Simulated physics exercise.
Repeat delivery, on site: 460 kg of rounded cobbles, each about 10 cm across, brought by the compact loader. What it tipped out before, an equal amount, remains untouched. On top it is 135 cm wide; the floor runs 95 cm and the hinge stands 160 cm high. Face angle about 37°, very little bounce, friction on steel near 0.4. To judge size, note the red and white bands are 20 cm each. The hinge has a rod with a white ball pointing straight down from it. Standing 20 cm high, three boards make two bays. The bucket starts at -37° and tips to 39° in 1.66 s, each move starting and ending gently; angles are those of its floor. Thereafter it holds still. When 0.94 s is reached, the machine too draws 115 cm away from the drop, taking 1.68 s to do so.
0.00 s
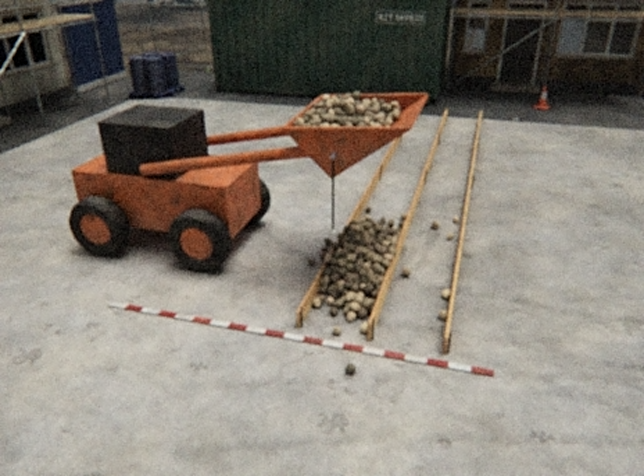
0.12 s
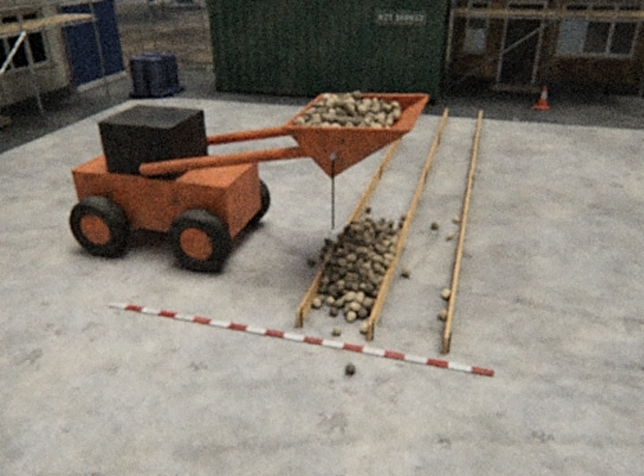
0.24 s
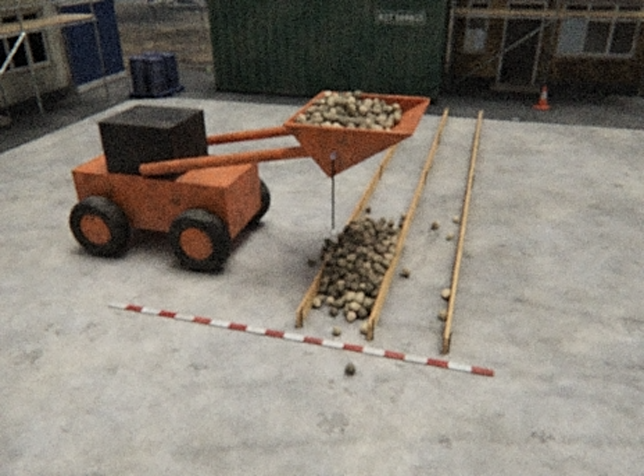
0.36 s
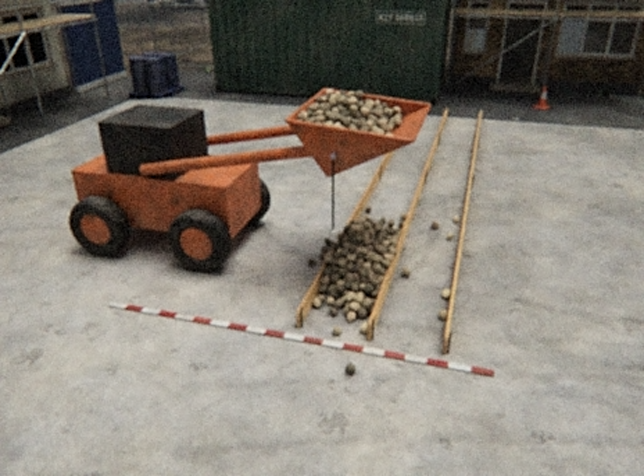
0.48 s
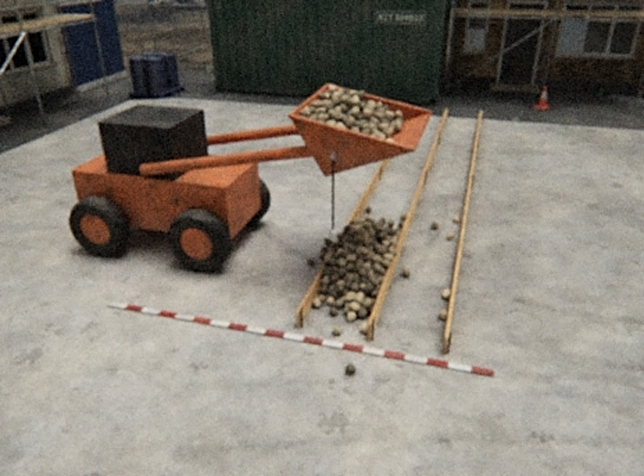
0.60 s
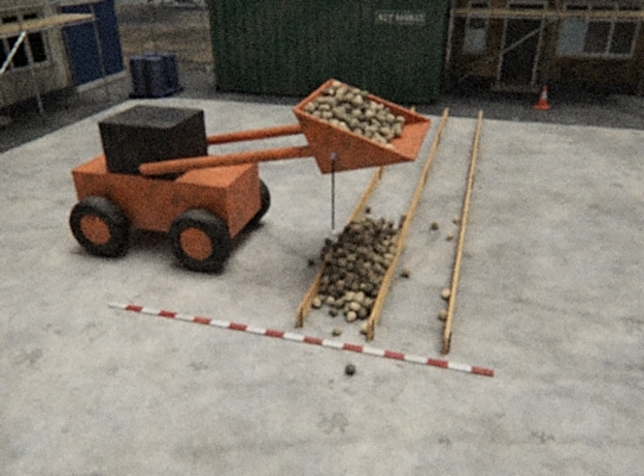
We see an orange loader holding a bucket of stones above wooden boards, beside a pile of similar stones lying mostly between two of them; the bucket gradually tilts, its right edge lowering, while the loader stays still.
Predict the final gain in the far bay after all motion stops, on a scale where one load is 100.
54.
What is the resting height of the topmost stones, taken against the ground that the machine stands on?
The top ends about 50 cm above the ground.
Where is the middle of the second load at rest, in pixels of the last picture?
(402, 256).
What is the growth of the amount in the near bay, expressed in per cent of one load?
Around 40 per cent of a load, I'd say.
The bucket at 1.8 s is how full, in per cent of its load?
About 15 per cent is held.
After 1.2 s the floor is at 27°; in per cent of one load, 99 in the bucket, 1 short of the bays, 97 in the near bay, 2 in the far bay; the foremost stones are at (430, 242).
After 1.8 s the floor is at 39°; in per cent of one load, 15 in the bucket, 1 short of the bays, 149 in the near bay, 35 in the far bay; the foremost stones are at (443, 259).
After 3.1 s the floor is at 39°; in per cent of one load, 0 in the bucket, 6 short of the bays, 138 in the near bay, 55 in the far bay, 1 past the last board; the foremost stones are at (478, 260).
After 5.9 s the floor is at 39°; in per cent of one load, 0 in the bucket, 6 short of the bays, 138 in the near bay, 55 in the far bay, 1 past the last board; the foremost stones are at (479, 260). Net gain in the far bay, 54.
